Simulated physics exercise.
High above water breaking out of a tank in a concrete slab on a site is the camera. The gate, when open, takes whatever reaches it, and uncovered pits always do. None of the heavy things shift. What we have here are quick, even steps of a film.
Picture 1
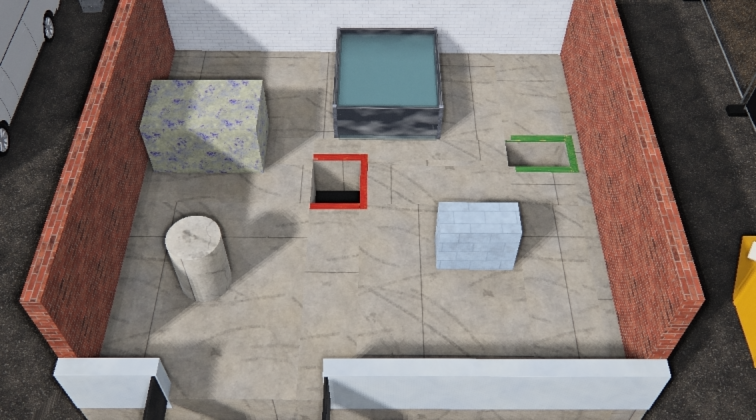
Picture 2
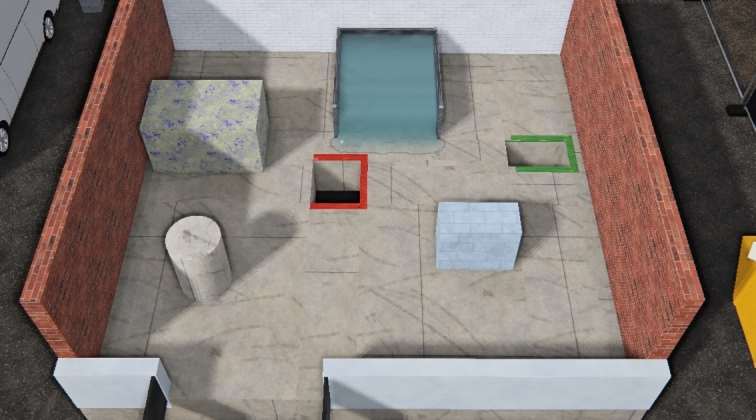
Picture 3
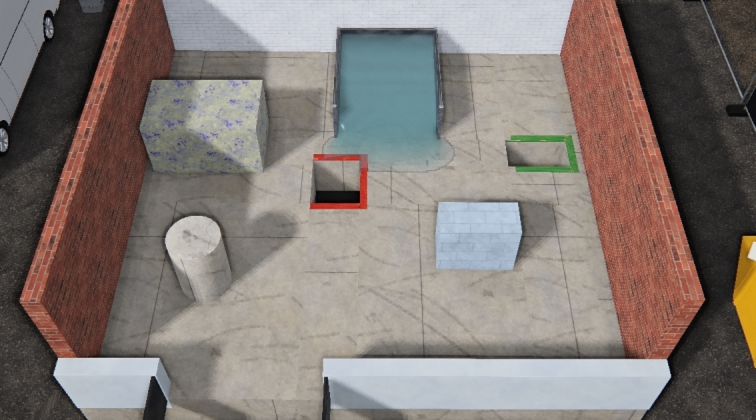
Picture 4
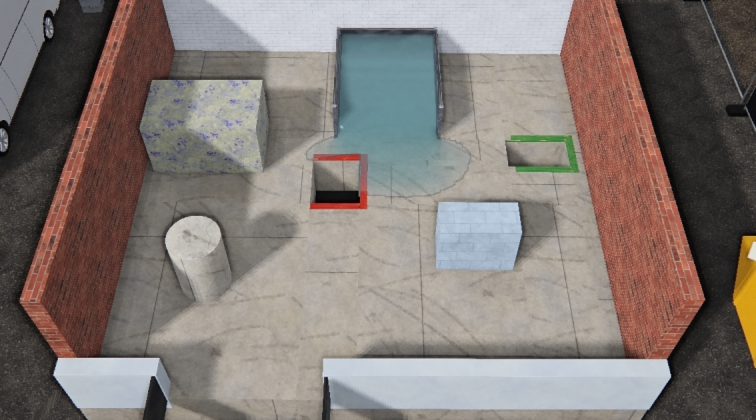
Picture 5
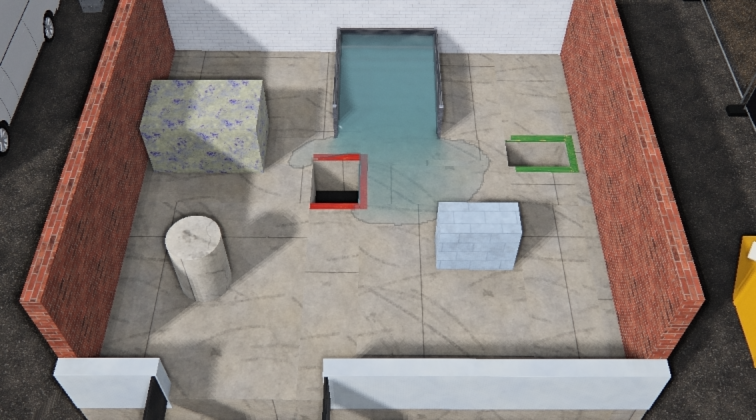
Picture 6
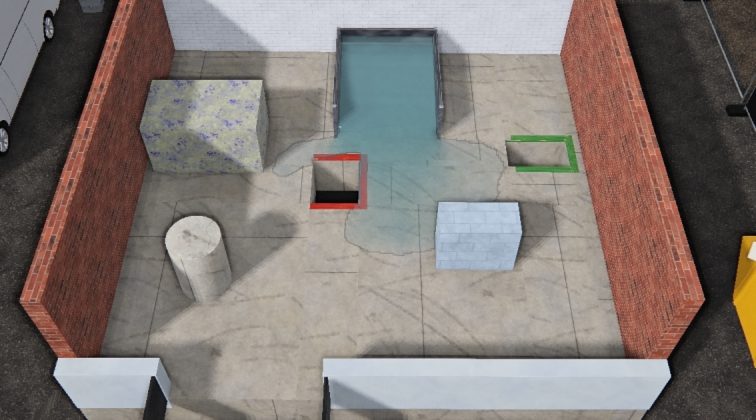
A walled concrete yard, with brick sides and a white back wall, is seen from high above by a still camera. A grey-framed tank of blue-green water stands at the back, with a speckled block and pale cylinder left, red-edged pit near centre, green-edged pit right, and light-blue block below it. The tank's front opens and water pours forward, spreading both ways around the red-edged pit and reaching the light-blue block.
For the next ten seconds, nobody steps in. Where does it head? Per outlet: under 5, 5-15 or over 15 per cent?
Gate: The middle band; red pit: The top band; green pit: The middle band.
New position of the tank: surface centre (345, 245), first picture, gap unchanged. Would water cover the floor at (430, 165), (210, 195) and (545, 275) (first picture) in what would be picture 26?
Spot one unwetted, spot two unwetted, spot three wetted.
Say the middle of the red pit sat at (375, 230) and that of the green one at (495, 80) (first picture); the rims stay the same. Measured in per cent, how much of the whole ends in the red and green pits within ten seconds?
Red 35 %; green 4 %.
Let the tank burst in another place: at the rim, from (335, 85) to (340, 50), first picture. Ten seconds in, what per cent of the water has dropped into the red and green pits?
The red pit gets 14 per cent and the green pit 0 per cent.
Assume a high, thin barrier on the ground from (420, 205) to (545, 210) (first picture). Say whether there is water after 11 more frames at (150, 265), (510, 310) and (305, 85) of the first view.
Going one after another, I'd say kept clear of the flood, then kept clear of the flood, then kept clear of the flood.
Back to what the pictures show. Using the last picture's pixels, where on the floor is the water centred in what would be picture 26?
The centre of mass sits at about (432, 222).
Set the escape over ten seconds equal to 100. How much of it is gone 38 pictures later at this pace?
Near 75 in a hundred.
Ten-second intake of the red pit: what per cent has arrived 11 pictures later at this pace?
Share by then: 60 in a hundred.
A moment on, water covers 25 % of the floor; the gate 0 %, the red pit 11 %, the green pit 0 %.
Next, water covers 35 % of the floor; the gate 0 %, the red pit 19 %, the green pit 0 %.
Then, water covers 40 % of the floor; the gate 3 %, the red pit 25 %, the green pit 1 %.
Later, water covers 55 % of the floor; the gate 7 %, the red pit 28 %, the green pit 5 %.
In the end, water covers 65 % of the floor; the gate 9 %, the red pit 30 %, the green pit 12 %.
